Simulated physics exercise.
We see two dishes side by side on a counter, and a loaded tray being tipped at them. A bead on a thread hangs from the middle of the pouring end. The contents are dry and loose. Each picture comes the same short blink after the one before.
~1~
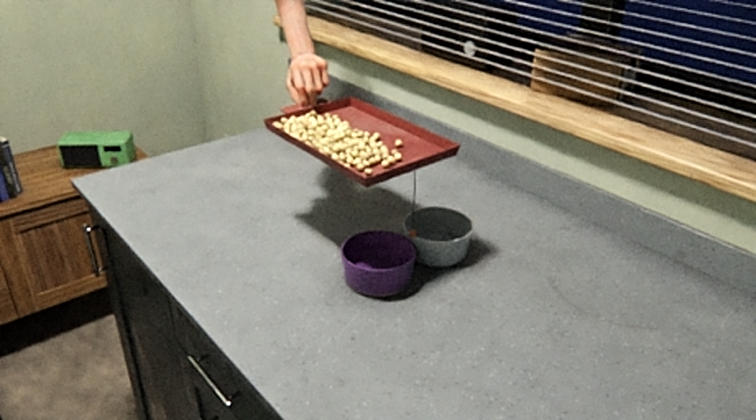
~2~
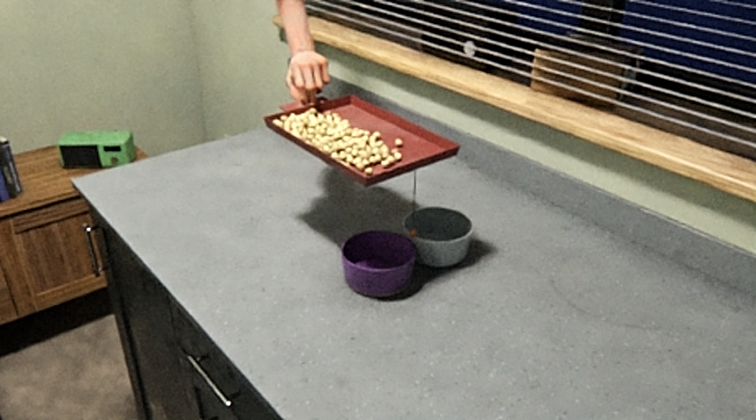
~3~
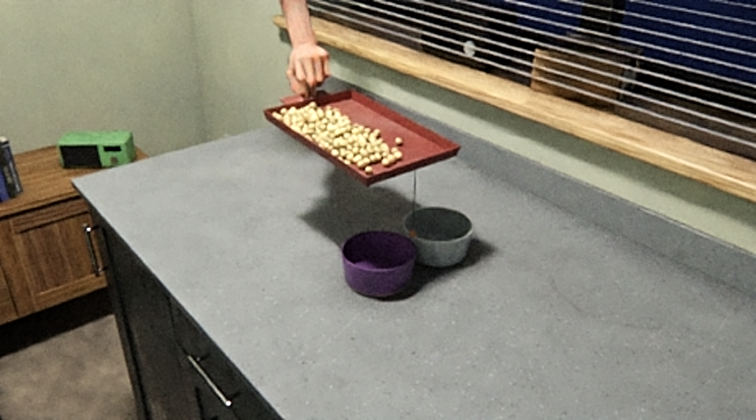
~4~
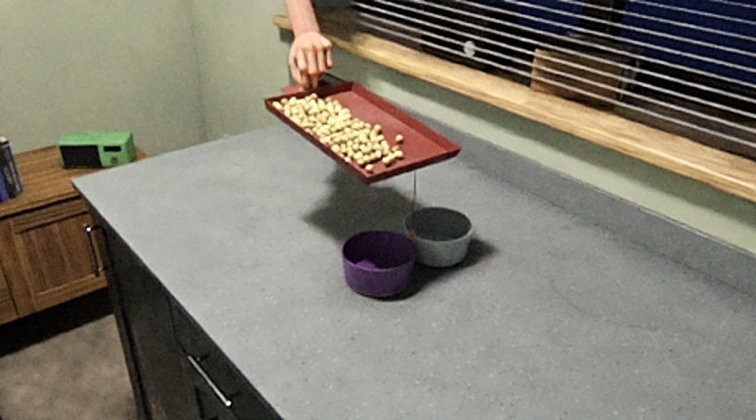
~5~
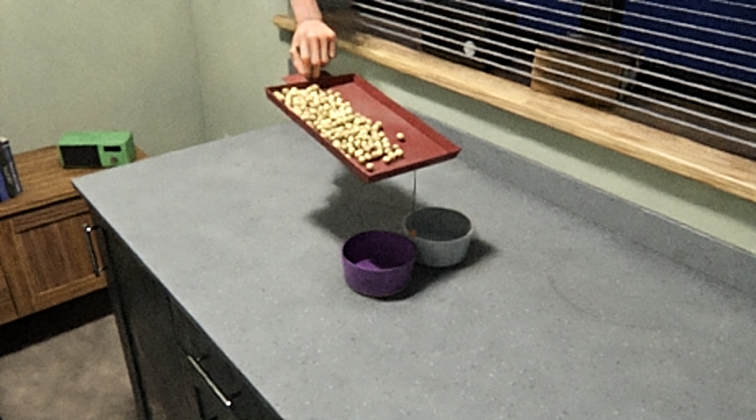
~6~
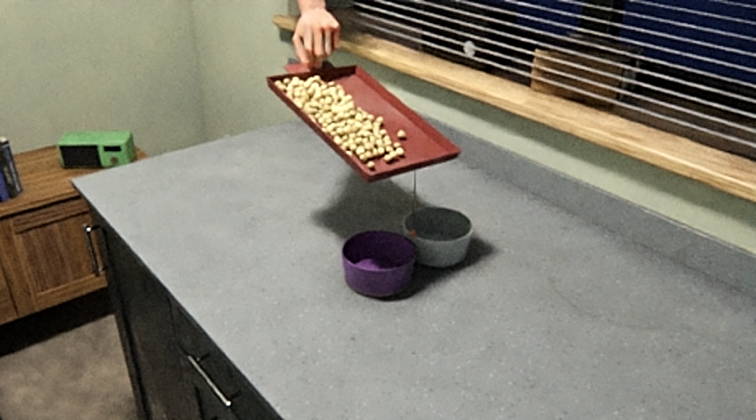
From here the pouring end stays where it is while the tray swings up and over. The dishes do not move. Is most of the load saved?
The two hold only the smaller part of the load.
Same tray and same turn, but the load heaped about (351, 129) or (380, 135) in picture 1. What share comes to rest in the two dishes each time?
In turn 30 and 30 in a hundred.
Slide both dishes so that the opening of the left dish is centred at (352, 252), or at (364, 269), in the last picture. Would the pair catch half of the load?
The first try: Below a half. The second: Not half.
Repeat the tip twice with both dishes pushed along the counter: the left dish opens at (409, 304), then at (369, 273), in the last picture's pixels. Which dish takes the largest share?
In turn: The right one; the right-hand dish.
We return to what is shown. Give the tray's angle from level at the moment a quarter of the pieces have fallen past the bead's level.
At some 110 degrees.
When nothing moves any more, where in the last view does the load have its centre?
Around (466, 272).
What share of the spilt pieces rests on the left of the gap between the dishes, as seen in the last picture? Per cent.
Roughly 10 in a hundred.
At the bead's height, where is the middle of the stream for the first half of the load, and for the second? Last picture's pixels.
At about (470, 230), then at (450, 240).
Soon, tray tipped steeply; nearly all on the tray; a stray few outside both; a stray few in the air.
A while on, tray tipped right over; most on the tray; a small part in the right dish; a small part outside both.
Towards the end, tray tipped past a quarter turn; about a quarter in the right dish; about two thirds outside both.
Finally, tray tipped past a quarter turn; none in the left dish; about a quarter in the right dish; about two thirds outside both.
